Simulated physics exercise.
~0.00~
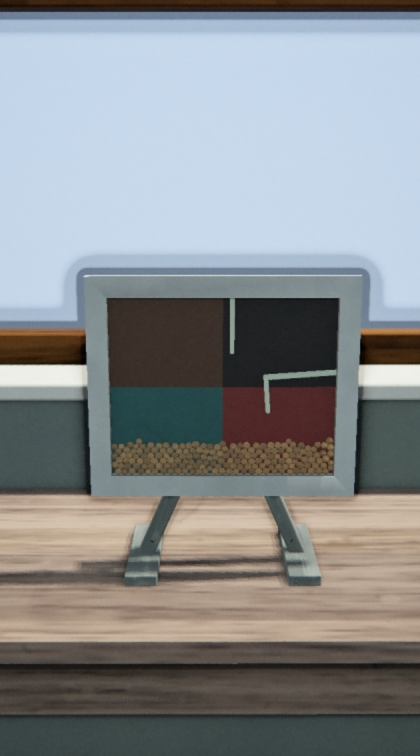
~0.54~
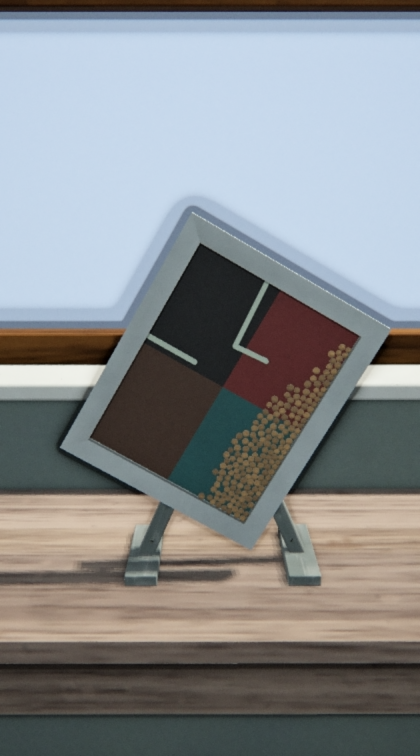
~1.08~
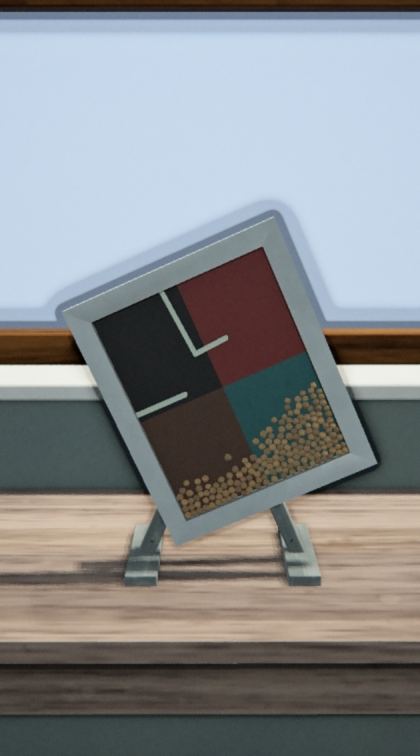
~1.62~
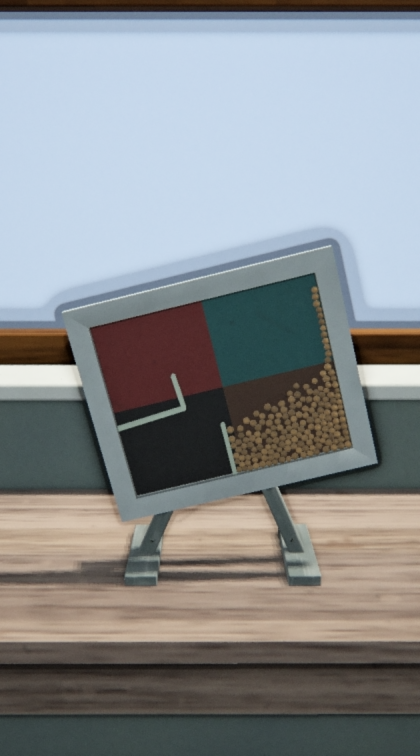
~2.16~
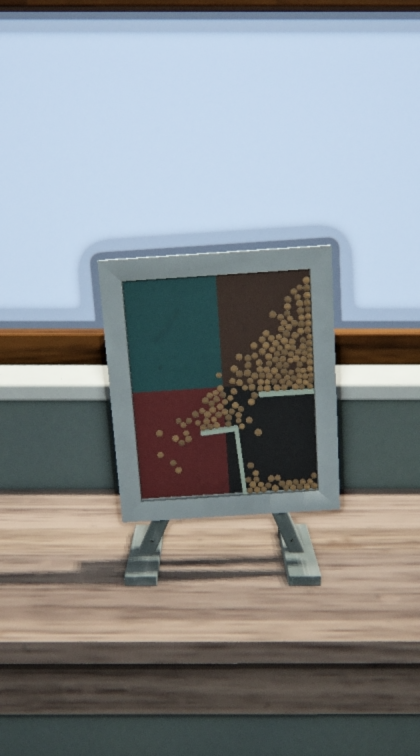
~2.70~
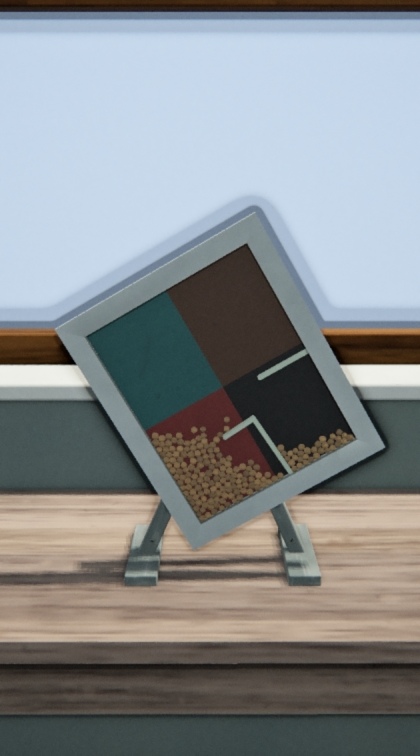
In this clip, a framed box with four coloured quarters and a bottom layer of small round beads turns anticlockwise on a stand, pauses tilted, then turns further, the beads tumbling until most rest in the red quarter and the remainder in the black.
